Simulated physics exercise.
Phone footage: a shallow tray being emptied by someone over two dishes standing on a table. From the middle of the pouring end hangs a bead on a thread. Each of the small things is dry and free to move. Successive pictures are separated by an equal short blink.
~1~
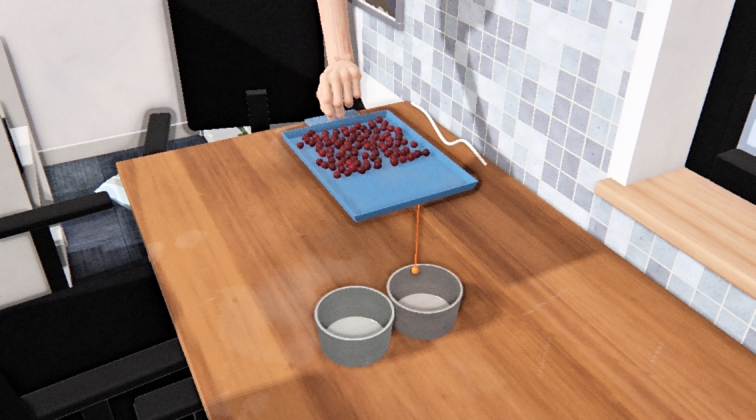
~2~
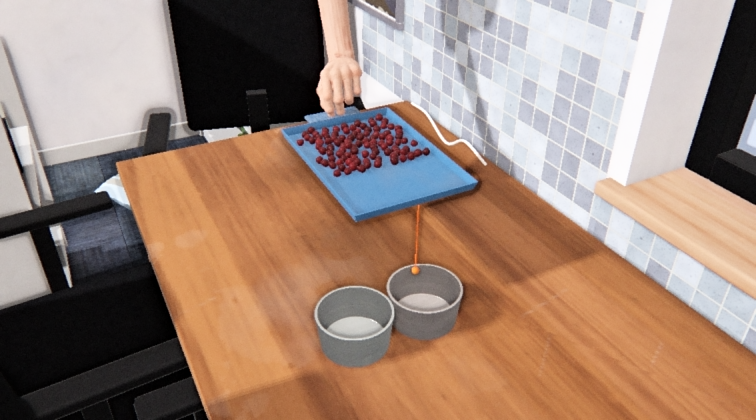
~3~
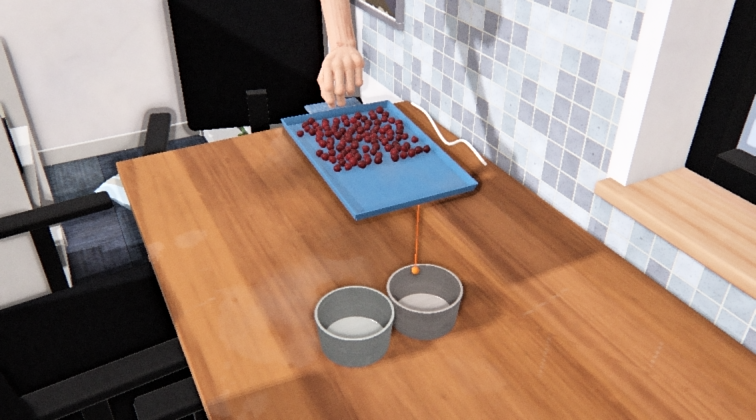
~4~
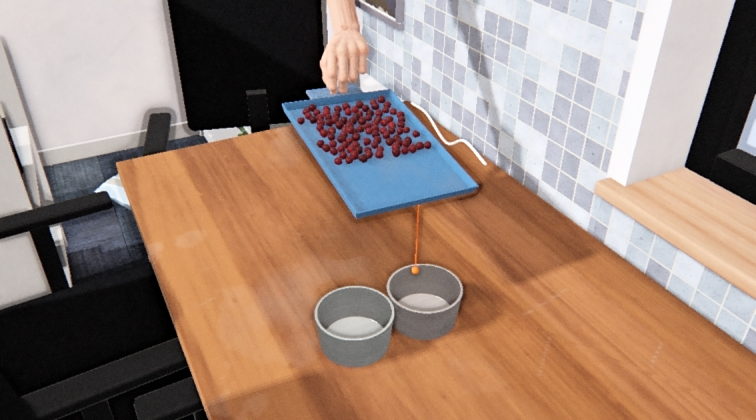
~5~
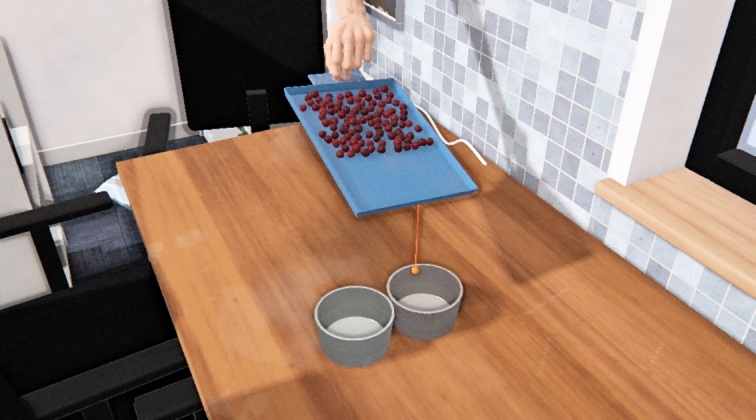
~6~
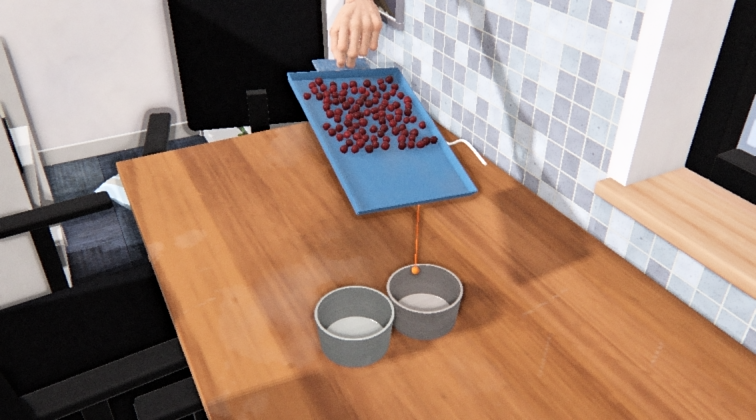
A hand gradually raises the far end of a blue tray of dark red cherries.
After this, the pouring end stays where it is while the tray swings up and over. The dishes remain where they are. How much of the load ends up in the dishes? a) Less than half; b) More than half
(a) Less than half.
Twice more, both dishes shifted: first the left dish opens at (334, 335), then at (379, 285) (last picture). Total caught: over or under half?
The first time it's lower than half, the second time lower than half.
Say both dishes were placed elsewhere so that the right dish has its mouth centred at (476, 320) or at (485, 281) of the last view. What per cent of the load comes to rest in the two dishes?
10 % and 70 %.
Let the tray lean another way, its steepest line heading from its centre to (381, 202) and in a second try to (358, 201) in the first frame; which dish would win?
The left-side dish, then the left-side dish.
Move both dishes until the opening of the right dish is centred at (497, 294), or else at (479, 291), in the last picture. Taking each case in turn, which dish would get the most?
Well, the first go goes to the rightmost dish, and the second to the rightmost dish.
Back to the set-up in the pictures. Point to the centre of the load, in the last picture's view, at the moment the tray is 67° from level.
Near (453, 194).
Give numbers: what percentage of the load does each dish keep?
0 per cent goes to the left dish and 20 per cent to the right dish.
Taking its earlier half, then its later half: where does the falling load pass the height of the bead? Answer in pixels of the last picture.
I'd say around (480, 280) at first, then around (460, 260).
Soon, tray tipped steeply; about two thirds on the tray; a stray few outside both; about a third in the air.
A while on, tray tipped past a quarter turn; a small part on the tray; a stray few in the left dish; a small part in the right dish; about two thirds outside both; about a quarter in the air.
Towards the end, tray tipped past a quarter turn; a stray few in the left dish; about a quarter in the right dish; most outside both.
Finally, tray tipped past a quarter turn; a stray few in the left dish; about a quarter in the right dish; most outside both.
